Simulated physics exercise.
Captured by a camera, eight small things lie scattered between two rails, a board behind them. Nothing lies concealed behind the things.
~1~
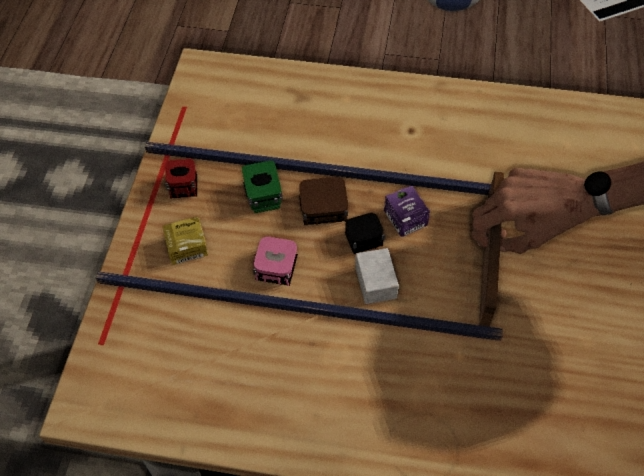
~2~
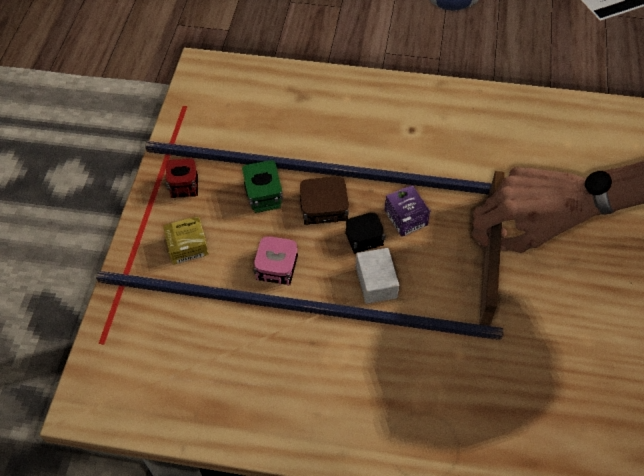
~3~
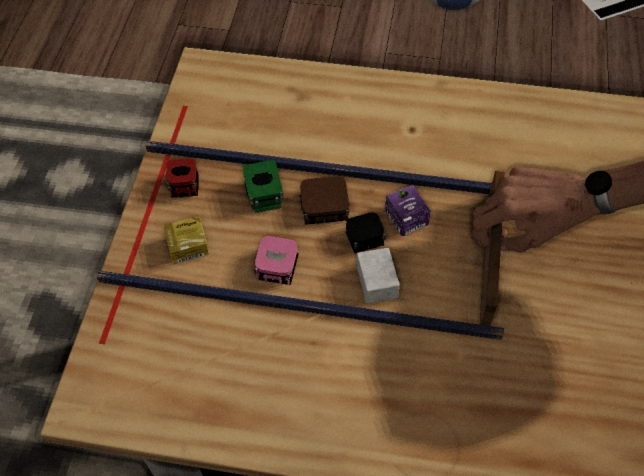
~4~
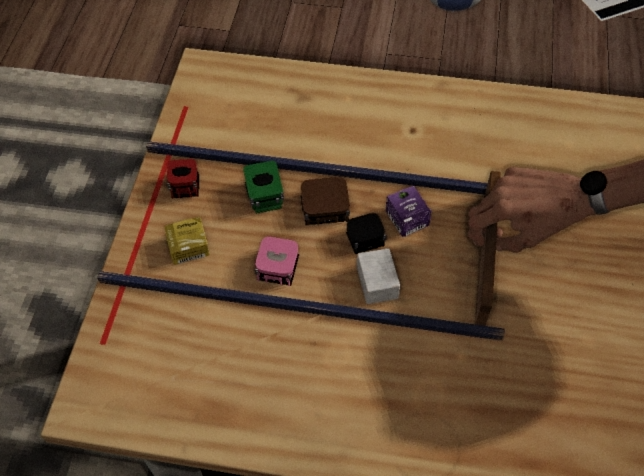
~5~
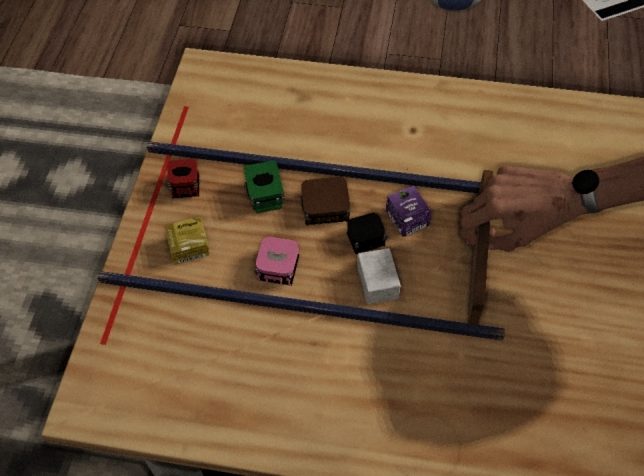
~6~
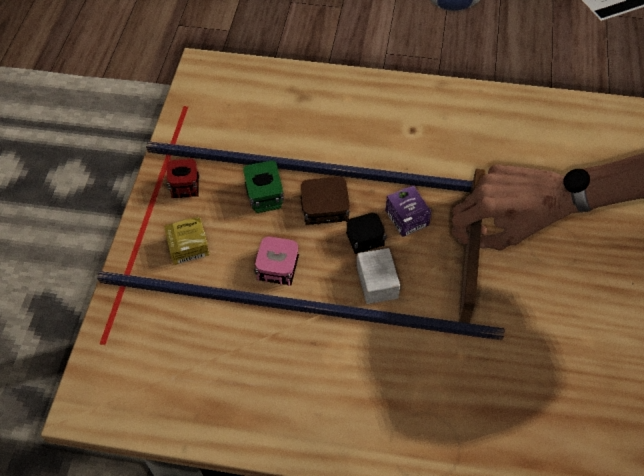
The video shows eight small colored blocks scattered between two dark rails on a wooden table, near a red line. A hand wearing a watch holds a board behind them, then slides it slightly left while the blocks stay still.
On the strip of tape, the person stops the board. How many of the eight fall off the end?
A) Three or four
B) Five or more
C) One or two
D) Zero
Five or more (B).
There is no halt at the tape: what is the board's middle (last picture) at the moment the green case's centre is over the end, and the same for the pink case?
The green case gives roughly (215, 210), the pink case roughly (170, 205).
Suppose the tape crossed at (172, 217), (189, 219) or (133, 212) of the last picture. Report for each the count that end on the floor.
It would be 4, 3 and 8.
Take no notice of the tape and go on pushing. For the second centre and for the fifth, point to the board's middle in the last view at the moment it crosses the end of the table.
The first puts it near (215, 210), the next near (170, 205).
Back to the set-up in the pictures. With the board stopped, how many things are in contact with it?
Well, it touches 3.
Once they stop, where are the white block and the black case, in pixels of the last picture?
White block at about (119, 237), black case at about (132, 200).
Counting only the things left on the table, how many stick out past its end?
Overhanging: 3.
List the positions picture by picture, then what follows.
In the first frame, red case (182, 179); yellow box (185, 241); green case (262, 187); board (492, 247); tape (147, 214).
In the second frame, yellow box (186, 240); brown case (324, 201).
In the third frame, green case (263, 186); black case (365, 233).
In the fourth frame, red case (184, 179); white block (378, 276).
In the fifth frame, yellow box (187, 240); board (480, 245).
In the sixth frame, red case (183, 179); yellow box (187, 240); green case (264, 187); board (473, 244); tape (148, 214).
Early on, none off yet; red case at rest near (183, 179); yellow box at rest near (187, 240); green case at rest near (264, 187).
A while later, none off yet; red case travelled well along near (135, 171); yellow box travelled about its own width near (154, 232); green case travelled well along near (165, 171).
Finally, the number that fall off is five or more; lost, brown case, pink case, green case, yellow box and red case.
